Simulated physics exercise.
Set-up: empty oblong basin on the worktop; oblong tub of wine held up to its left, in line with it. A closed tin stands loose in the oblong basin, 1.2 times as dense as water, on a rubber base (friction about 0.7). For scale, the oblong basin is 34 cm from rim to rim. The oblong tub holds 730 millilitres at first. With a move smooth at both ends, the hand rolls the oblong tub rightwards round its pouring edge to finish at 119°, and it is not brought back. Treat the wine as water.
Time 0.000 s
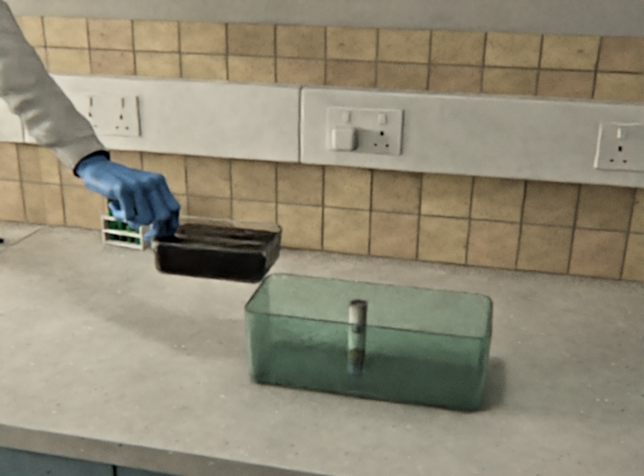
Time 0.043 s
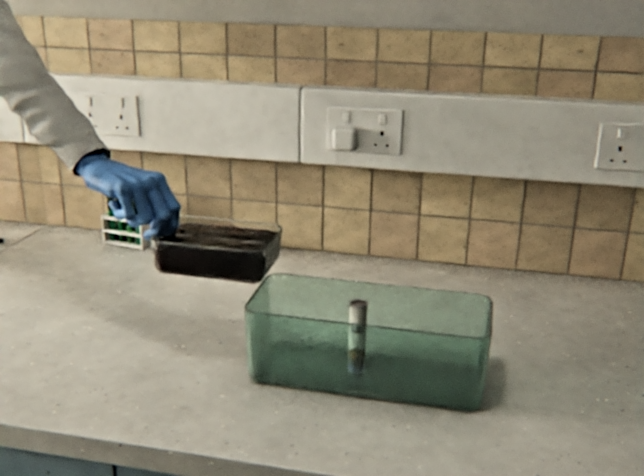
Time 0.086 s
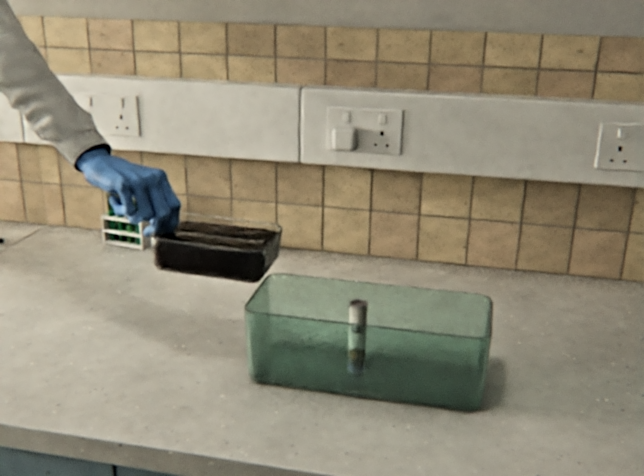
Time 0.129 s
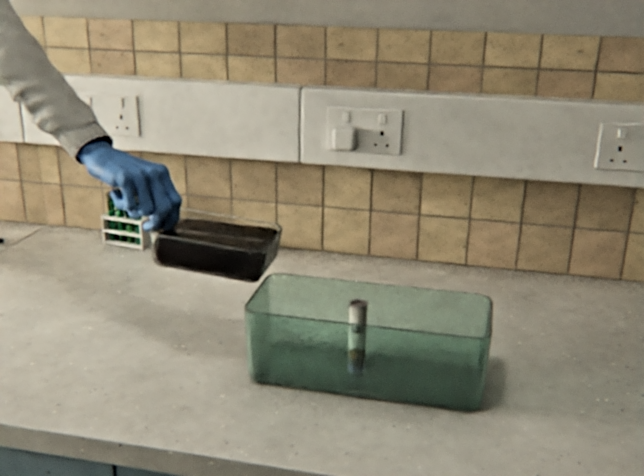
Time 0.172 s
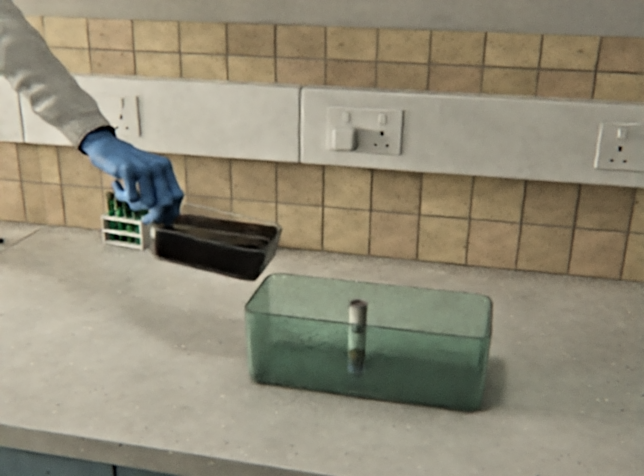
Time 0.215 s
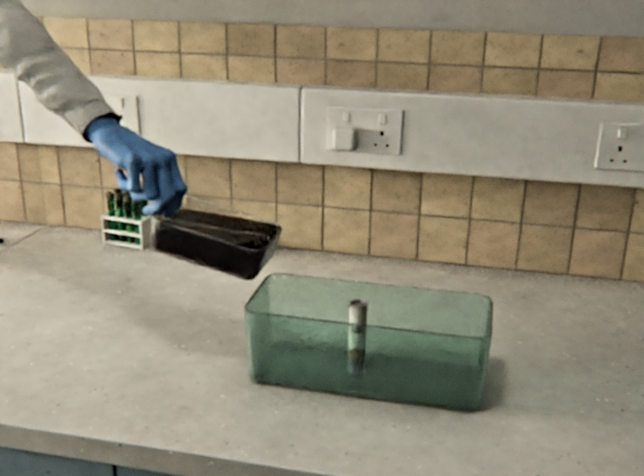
On a worktop, a blue-gloved hand slowly tilting a dark oblong tub rightwards beside a green oblong basin holding an upright tin.
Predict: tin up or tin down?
It keels over.
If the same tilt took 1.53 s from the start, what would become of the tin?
The tin stays on its base.
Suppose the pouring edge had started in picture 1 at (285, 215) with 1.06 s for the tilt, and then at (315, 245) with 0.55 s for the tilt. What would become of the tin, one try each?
In the first try it remains standing; in the second it remains standing.
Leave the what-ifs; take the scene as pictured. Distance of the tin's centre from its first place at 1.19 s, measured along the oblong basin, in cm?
The tin has gone some 7 cm.
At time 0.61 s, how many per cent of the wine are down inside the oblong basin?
Roughly 26 per cent.
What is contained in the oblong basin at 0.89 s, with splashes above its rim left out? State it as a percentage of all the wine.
About 84 %.
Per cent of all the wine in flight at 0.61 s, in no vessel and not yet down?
Around 54 percent.
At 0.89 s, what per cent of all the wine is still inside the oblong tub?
I'd estimate some 0 per cent.
After 0.61 s the tilt is 77° and 18 per cent is still to pour; the tin stands where it began.
After 0.89 s the tilt is 115° and 0 per cent is still to pour; the tin lies on its side.
After 1.19 s the tilt is 119° and 0 per cent is still to pour; the tin lies on its side.
After 1.52 s the tilt is 119° and 0 per cent is still to pour; the tin lies on its side.
In the end the tin lies on its side.
